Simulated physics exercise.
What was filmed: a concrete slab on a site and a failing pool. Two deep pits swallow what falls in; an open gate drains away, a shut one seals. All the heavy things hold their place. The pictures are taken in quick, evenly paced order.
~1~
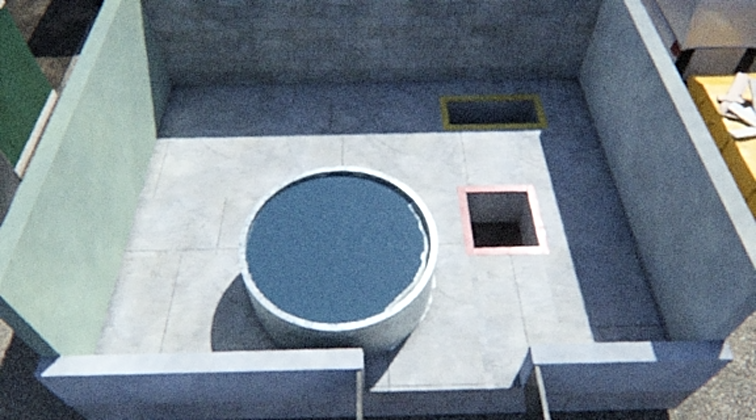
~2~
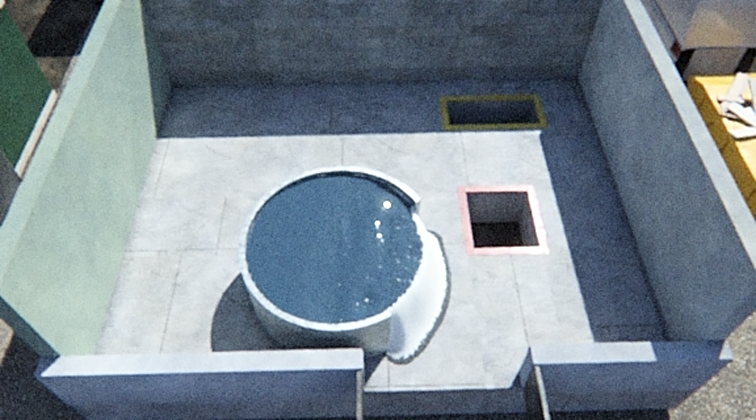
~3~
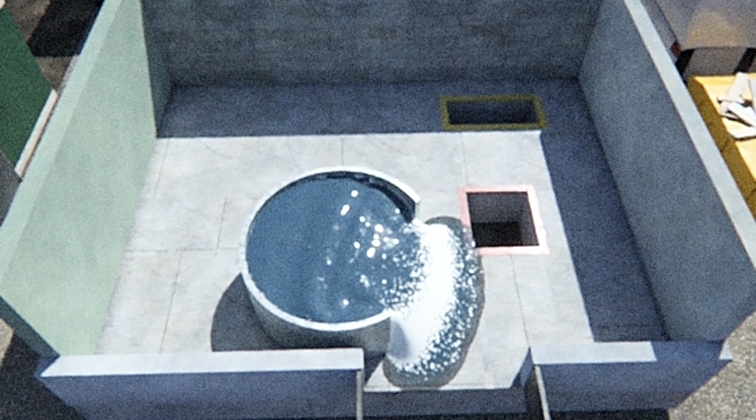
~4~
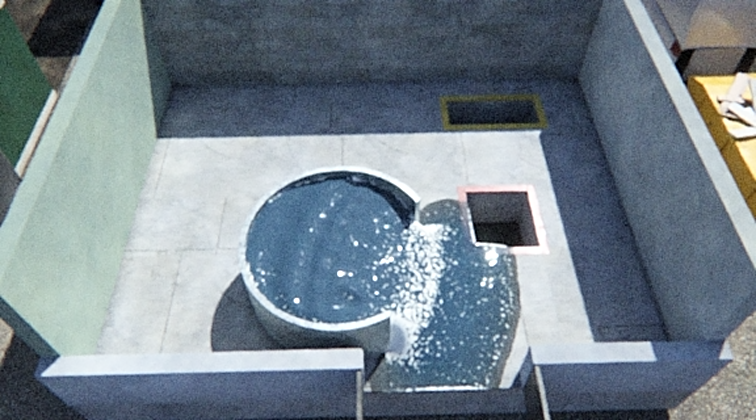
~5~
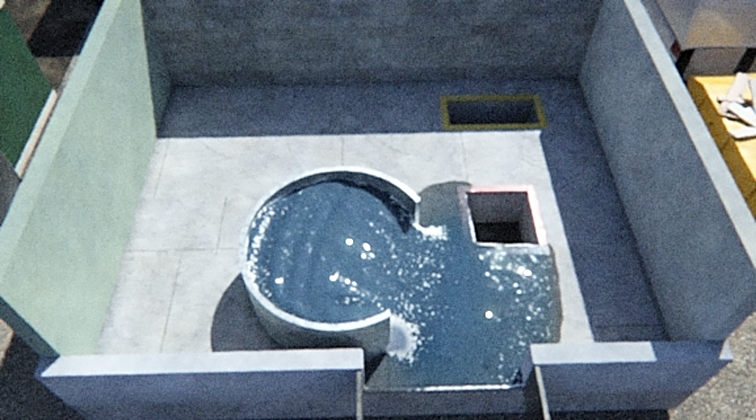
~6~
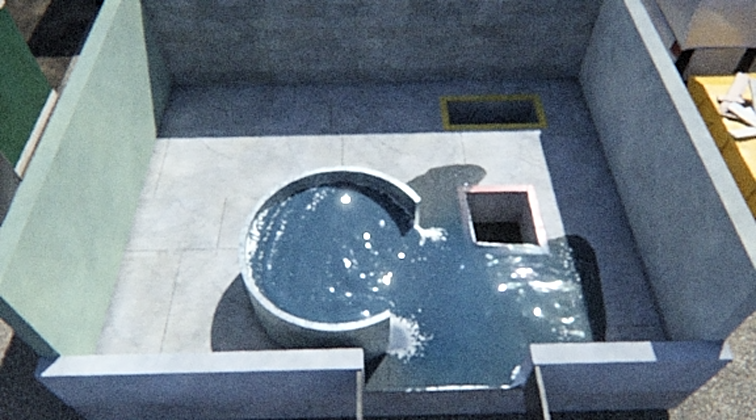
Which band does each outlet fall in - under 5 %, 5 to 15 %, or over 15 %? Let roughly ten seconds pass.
Bands: The gate is in the over 15 % band; the yellow pit is in the over 15 % band; the red pit is in the over 15 % band.
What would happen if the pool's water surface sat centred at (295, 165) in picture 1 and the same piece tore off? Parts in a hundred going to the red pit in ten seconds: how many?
Within ten seconds the red pit takes 40 percent of the total.
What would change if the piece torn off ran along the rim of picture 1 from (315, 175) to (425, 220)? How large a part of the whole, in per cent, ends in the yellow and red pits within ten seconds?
Approximately, yellow takes 45 % and red takes 15 %.
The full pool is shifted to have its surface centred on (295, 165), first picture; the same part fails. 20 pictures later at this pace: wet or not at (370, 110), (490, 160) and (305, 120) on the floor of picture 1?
Location one: Bone dry; location two: Soaked; location three: Bone dry.
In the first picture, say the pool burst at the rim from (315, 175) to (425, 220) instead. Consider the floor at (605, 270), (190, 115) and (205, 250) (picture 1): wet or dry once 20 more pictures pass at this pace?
Taking them in order, I'd say not reached, swamped and not reached.
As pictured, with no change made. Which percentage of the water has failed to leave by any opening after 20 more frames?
66 percent or thereabouts.
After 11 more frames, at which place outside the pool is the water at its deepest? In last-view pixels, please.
It should be close to (661, 365).
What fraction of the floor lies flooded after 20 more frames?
Roughly 35 %.
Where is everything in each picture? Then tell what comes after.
In the first picture, the round tank at (338, 243) is whole and still.
In the second picture, the front is at a hidden place, out from the gap at (427, 285).
In the third picture, water pours out at (427, 286) and has run to (449, 221).
In the fourth picture, the front is at (466, 206), out from the gap at (427, 288).
In the fifth picture, water pours out at (427, 288) and has run to (463, 185).
In the sixth picture, the front is at (585, 248), out from the gap at (427, 289).
A moment on, water covers 20 % of the floor; the gate 7 %, the yellow pit 0 %, the red pit 6 %.
Next, water covers 25 % of the floor; the gate 12 %, the yellow pit 0 %, the red pit 10 %.
Then, water covers 35 % of the floor; the gate 16 %, the yellow pit 3 %, the red pit 14 %.
Later, water covers 50 % of the floor; the gate 21 %, the yellow pit 13 %, the red pit 22 %.
In the end, water covers 60 % of the floor; the gate 25 %, the yellow pit 22 %, the red pit 28 %.
